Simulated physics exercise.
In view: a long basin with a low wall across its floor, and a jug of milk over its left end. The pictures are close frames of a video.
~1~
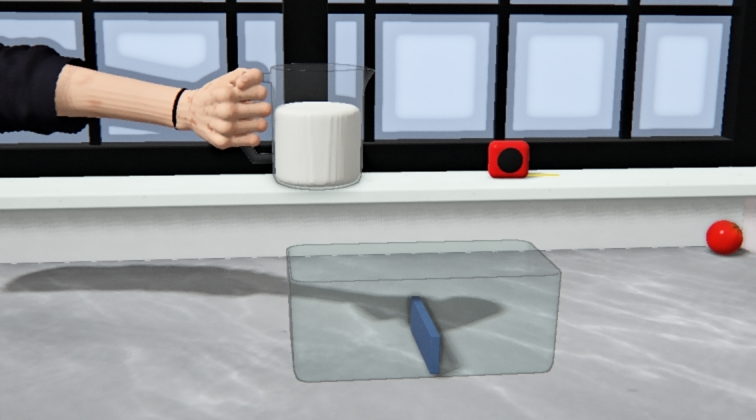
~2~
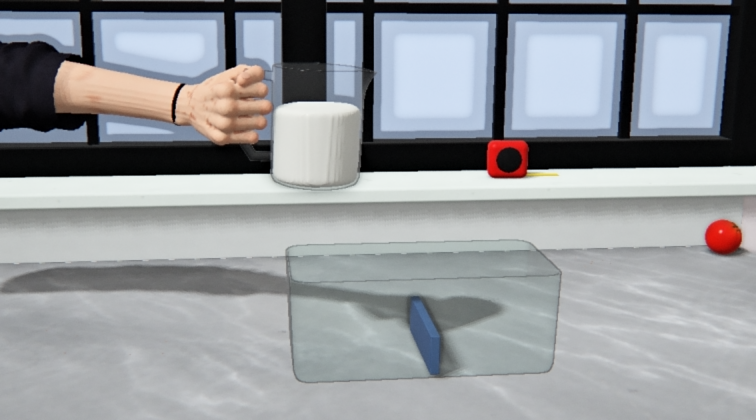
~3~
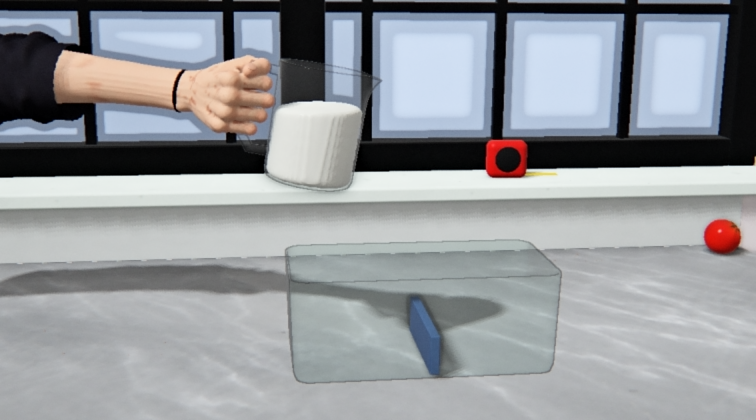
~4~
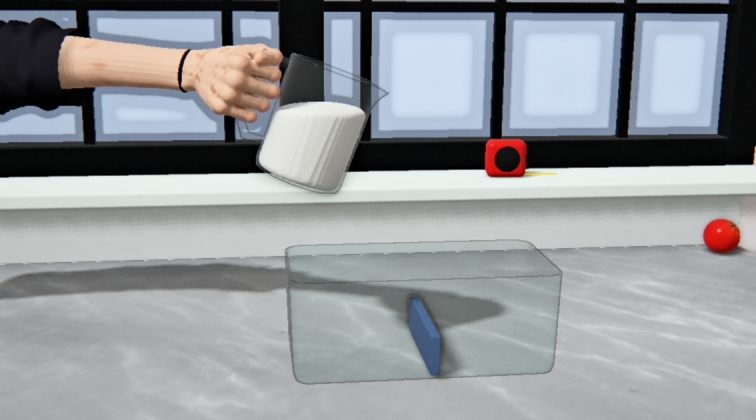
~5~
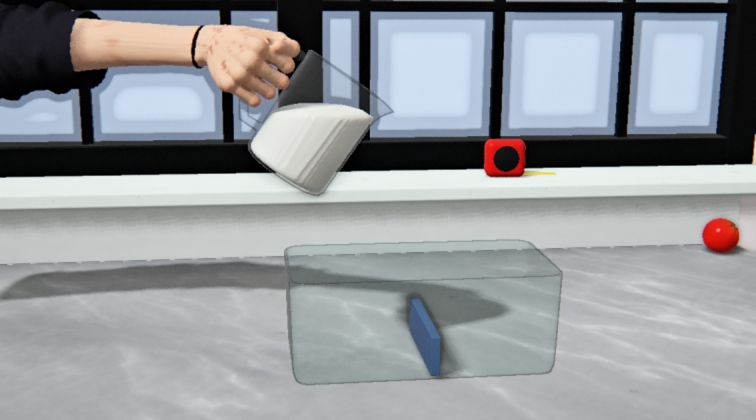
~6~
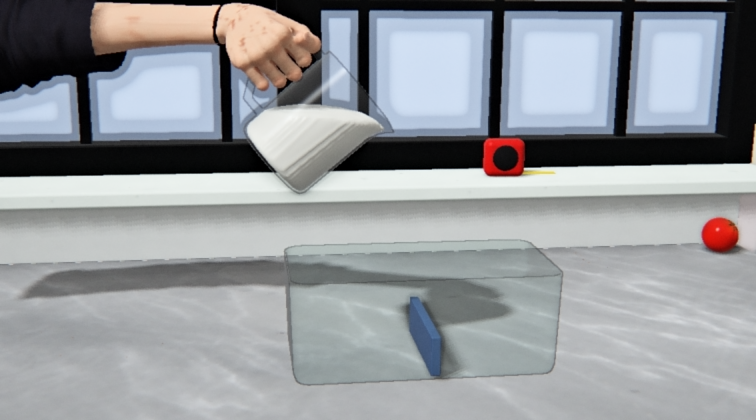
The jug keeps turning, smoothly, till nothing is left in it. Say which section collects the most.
The right section gets the most.
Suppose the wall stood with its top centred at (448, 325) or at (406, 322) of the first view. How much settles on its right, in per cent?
In turn 25 and 90 in a hundred.
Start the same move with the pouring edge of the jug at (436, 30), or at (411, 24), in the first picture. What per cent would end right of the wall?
Near 65 % and 75 %.
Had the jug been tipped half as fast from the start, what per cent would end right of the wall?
It comes to 80 per cent or so.
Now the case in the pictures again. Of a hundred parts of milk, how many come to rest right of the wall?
Some 75 per cent.
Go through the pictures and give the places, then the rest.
The first frame shows tilt 0°; pouring edge (375, 69); surface from (274, 108) to (360, 108); the long basin's rim runs from (289, 264) to (545, 258); the wall's top is at (425, 316).
The second frame shows tilt 2°; pouring edge (376, 71); surface from (274, 108) to (360, 108).
The third frame shows tilt 10°; pouring edge (382, 79); surface from (274, 109) to (362, 108).
The fourth frame shows tilt 20°; pouring edge (389, 92); surface from (273, 113) to (365, 109).
The fifth frame shows tilt 35°; pouring edge (394, 111); surface from (260, 126) to (373, 114).
The sixth frame shows tilt 50°; pouring edge (395, 131); surface from (251, 118) to (381, 121).
A moment on, the tilt is 104° and 62 per cent is still to pour, 3 is left of the wall and 5 right of it.
Next, the tilt is 105° and 21 per cent is still to pour, 10 is left of the wall and 46 right of it.
Then the tilt is 105° and 6 per cent is still to pour, 13 is left of the wall and 72 right of it.
Later the tilt is 105° and 1 per cent is still to pour, 20 is left of the wall and 77 right of it.
In the end 21 per cent lies left of the wall, 77 right of it and 1 outside.
